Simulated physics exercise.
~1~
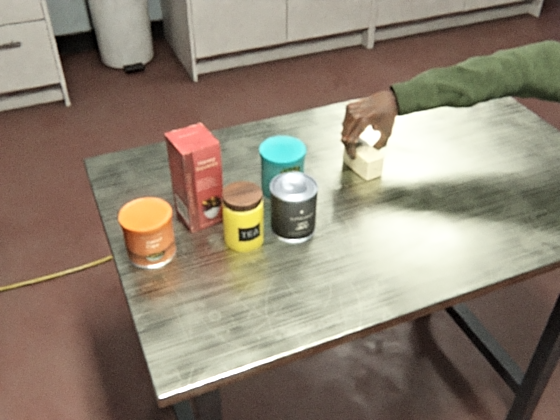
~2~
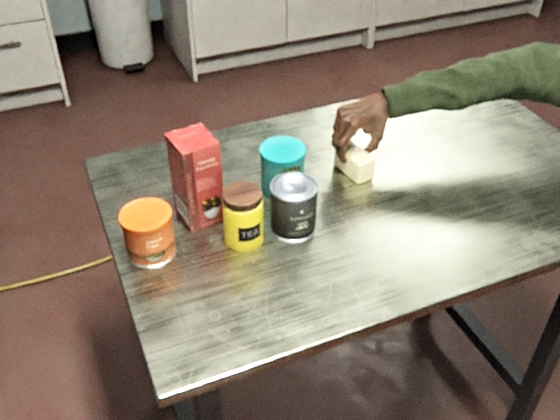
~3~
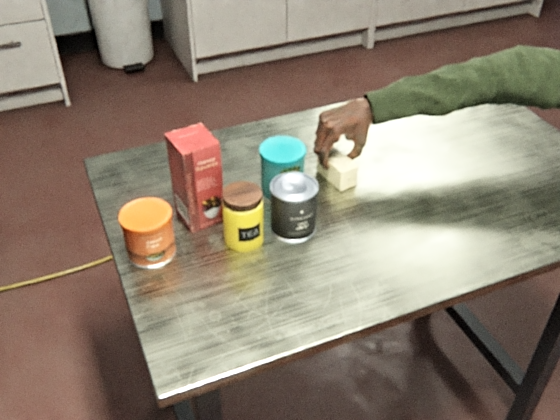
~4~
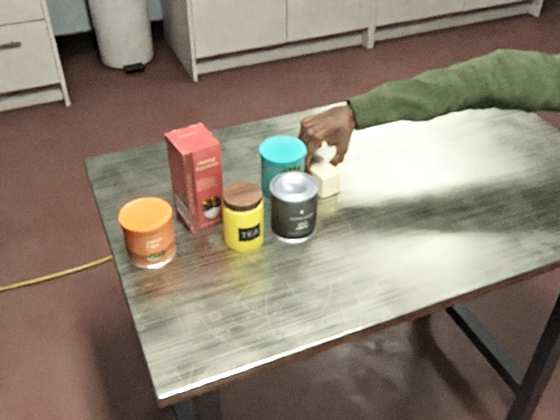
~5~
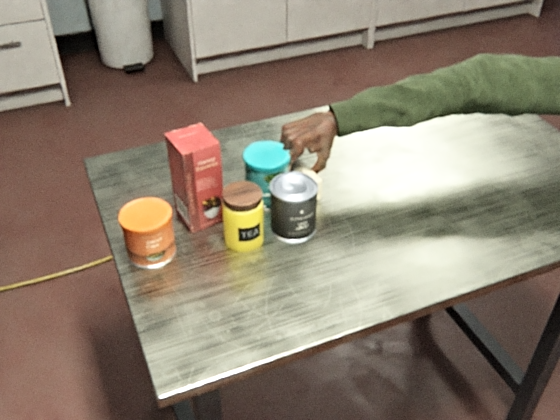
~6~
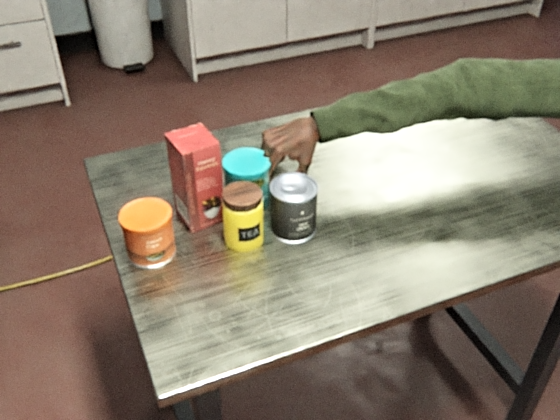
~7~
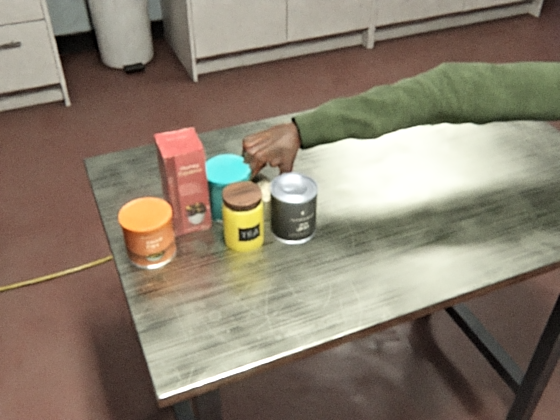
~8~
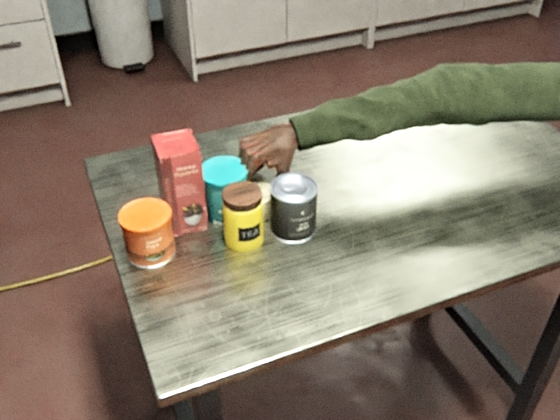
A hand slides a pale block left, pushing the turquoise tin and upright red carton.
